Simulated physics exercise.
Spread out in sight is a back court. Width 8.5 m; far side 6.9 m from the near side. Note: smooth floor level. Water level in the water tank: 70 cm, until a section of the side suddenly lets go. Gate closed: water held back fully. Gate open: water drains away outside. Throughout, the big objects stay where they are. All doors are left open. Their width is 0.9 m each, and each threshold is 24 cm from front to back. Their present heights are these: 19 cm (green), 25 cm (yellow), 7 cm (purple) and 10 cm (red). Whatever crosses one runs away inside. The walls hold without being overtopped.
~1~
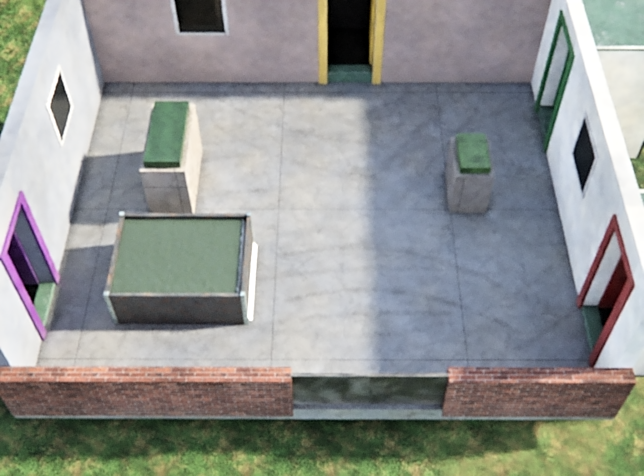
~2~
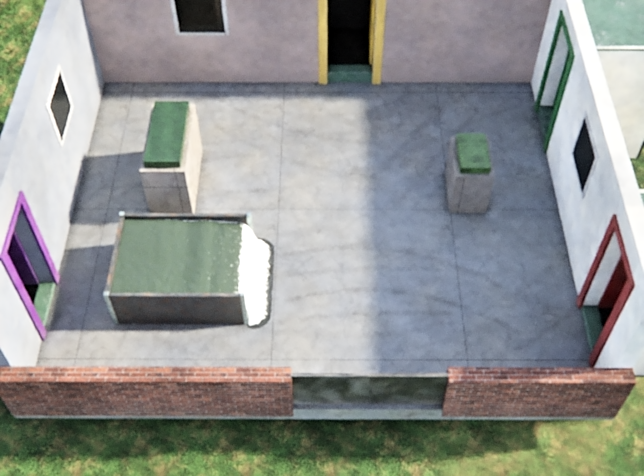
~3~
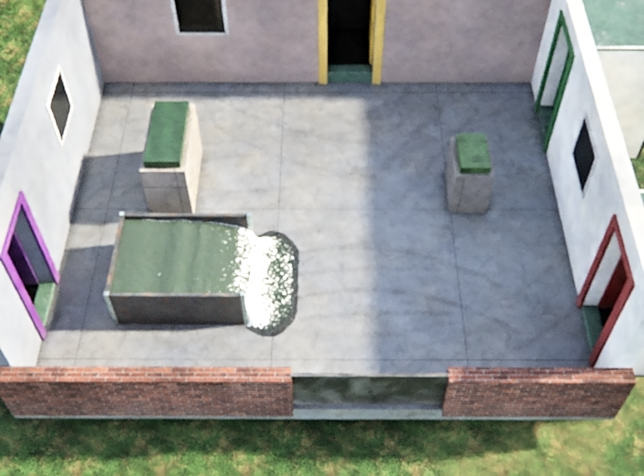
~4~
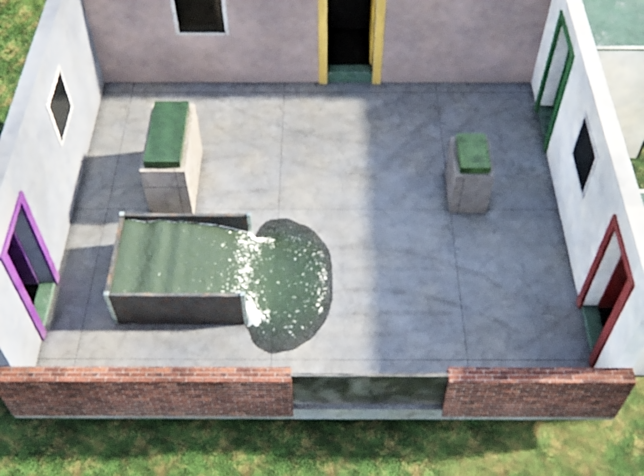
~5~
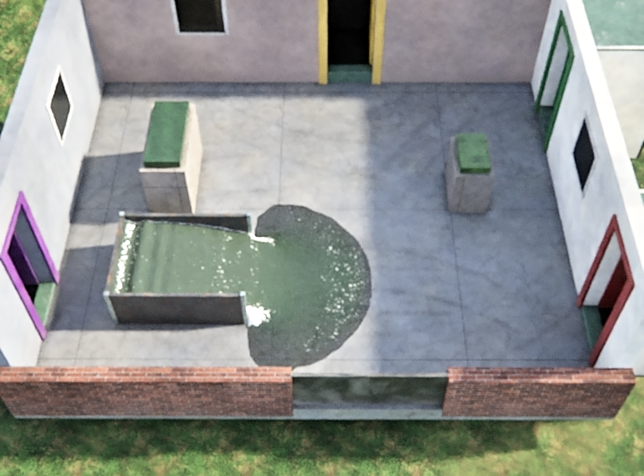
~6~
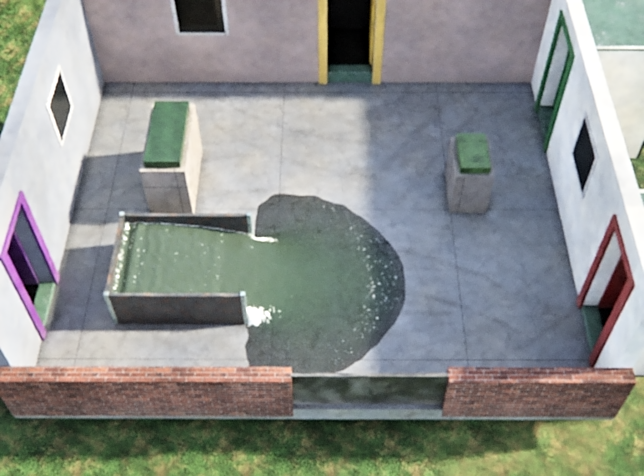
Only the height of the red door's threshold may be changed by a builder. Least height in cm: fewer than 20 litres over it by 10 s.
Approx. 20 cm.
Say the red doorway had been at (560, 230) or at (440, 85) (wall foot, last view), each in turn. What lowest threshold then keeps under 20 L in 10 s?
About 17 cm, then about 8.0 cm.
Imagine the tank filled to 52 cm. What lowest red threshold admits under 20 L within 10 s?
Something near 13.5 cm should do.
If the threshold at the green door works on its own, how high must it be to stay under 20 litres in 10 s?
The green one would have to be about 6.0 cm high.
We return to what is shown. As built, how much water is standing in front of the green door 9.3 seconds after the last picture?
Depth: Near 7.5 cm.
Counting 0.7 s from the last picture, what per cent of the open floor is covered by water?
Wet share: Near 30 %.
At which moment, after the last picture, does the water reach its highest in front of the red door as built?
Roughly 2.6 s.
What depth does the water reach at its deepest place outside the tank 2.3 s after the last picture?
About 33 cm at most.
Then, 0.7 s after the last picture water covers 30 % of the floor, deepest (28 cm) near (254, 294); it has not reached the red door.
Then, 2.3 s after the last picture water covers 45 % of the floor, deepest (33 cm) near (596, 384); 26 cm at the red door, 39 litres in over its 10 cm threshold.
Then, 9.3 s after the last picture water covers 80 % of the floor, deepest (8 cm) near (549, 171); 4 cm at the red door, 143 litres in over its 10 cm threshold.
At the red door as built, the water peaked near 26 cm, 2.5 s after the last picture.
With a threshold of 16.5 cm, 43 litres would have come in within the 10 s; with 22 cm, 10 litres. So under 20 litres takes about 20 cm.
